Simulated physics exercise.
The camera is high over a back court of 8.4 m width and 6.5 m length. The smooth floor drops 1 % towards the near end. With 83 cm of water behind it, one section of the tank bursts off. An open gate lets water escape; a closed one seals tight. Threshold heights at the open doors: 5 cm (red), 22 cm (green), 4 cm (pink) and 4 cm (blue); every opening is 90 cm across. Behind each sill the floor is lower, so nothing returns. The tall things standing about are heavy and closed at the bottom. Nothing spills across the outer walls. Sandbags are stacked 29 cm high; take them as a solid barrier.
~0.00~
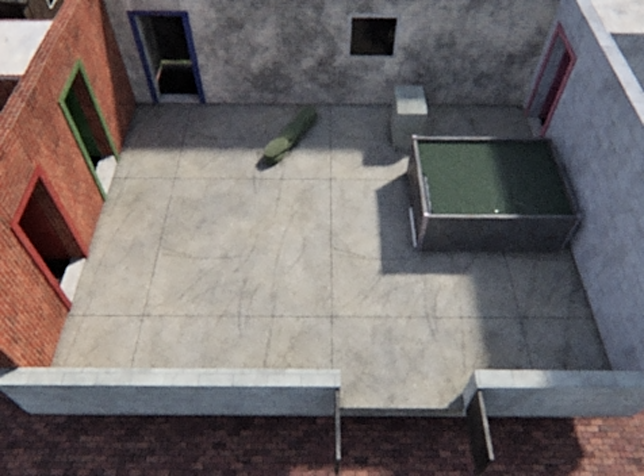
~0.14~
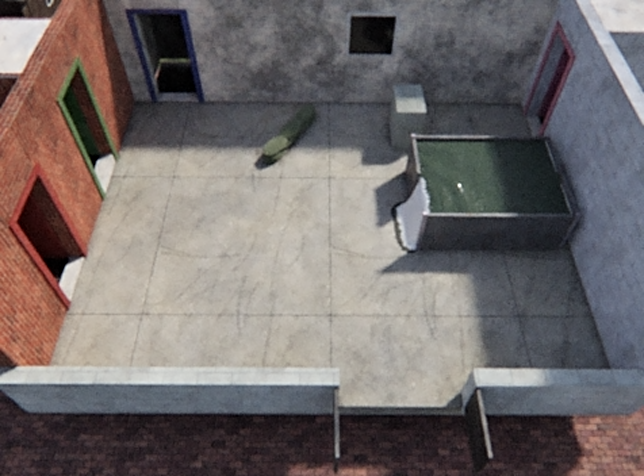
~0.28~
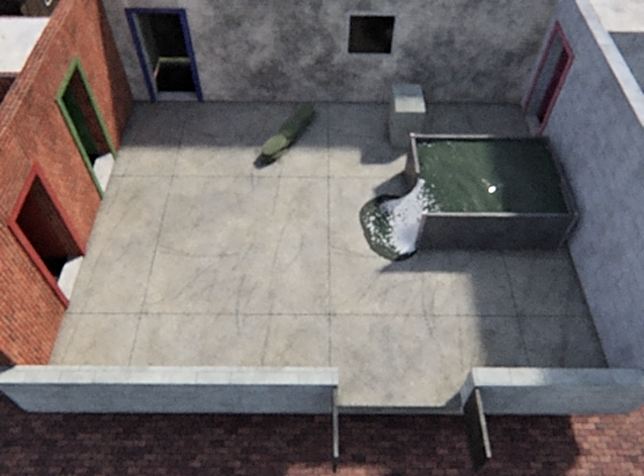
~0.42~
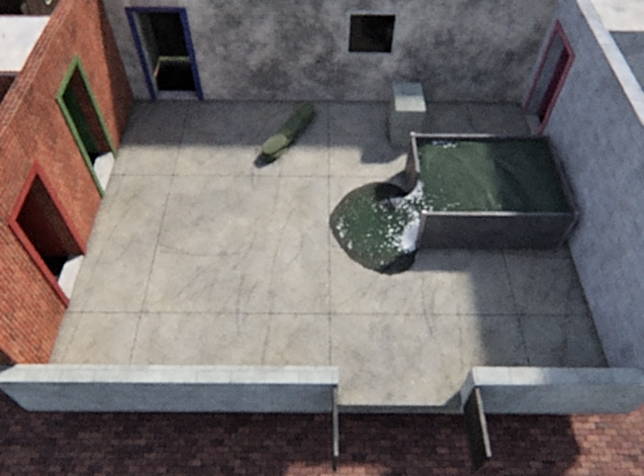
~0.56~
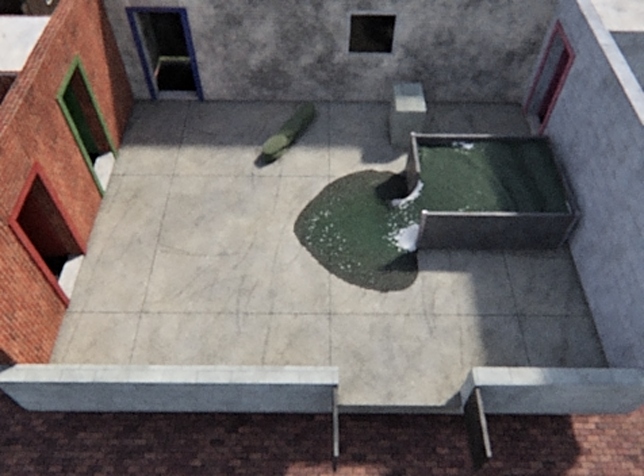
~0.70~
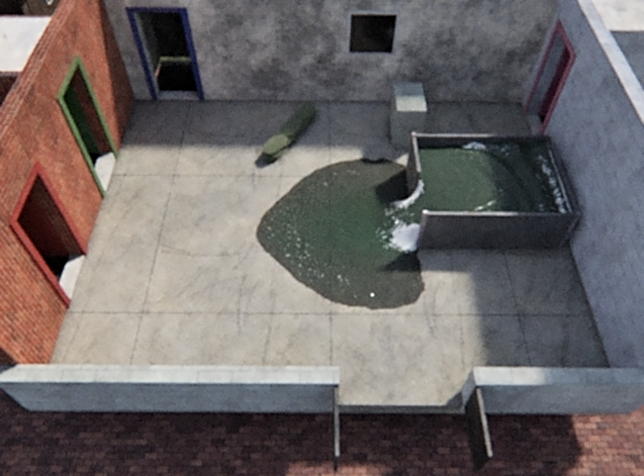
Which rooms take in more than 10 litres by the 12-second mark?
Door by door: At the red door it exceeds the limit; at the green door it keeps below the limit; at the pink door it stays under the limit; at the blue door it exceeds the limit.
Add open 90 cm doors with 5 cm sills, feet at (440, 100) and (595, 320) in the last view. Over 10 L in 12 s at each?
In turn: Under, below.
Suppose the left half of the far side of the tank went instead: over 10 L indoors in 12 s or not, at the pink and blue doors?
Against that limit: Pink above, blue below.
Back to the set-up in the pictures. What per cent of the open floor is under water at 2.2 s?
Near 50 per cent is wet.
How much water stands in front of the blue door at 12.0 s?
Roughly 6.0 cm deep.
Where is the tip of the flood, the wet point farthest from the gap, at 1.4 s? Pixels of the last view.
Near (126, 264).
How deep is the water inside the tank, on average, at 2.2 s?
Some 48 cm.
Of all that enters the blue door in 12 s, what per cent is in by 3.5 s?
About 0 per cent.
After 1.4 s water covers 35 % of the floor and is deepest (45 cm) near (408, 232); red door not reached, green door not reached, pink door not reached, blue door not reached.
After 2.2 s water covers 50 % of the floor and is deepest (36 cm) near (408, 232); red door 12 cm at the sill, 9 L in, green door 12 cm at the sill, 0 L in, pink door not reached, blue door not reached.
After 3.5 s water covers 60 % of the floor and is deepest (30 cm) near (99, 364); red door 19 cm at the sill, 104 L in, green door 18 cm at the sill, 0 L in, pink door not reached, blue door not reached.
After 7.0 s water covers 70 % of the floor and is deepest (16 cm) near (408, 232); red door 13 cm at the sill, 266 L in, green door 9 cm at the sill, 0 L in, pink door not reached, blue door 9 cm at the sill, 59 L in.
After 12.0 s water covers 90 % of the floor and is deepest (10 cm) near (43, 386); red door 9 cm at the sill, 326 L in, green door 8 cm at the sill, 0 L in, pink door 2 cm at the sill, 0 L in, blue door 6 cm at the sill, 128 L in.
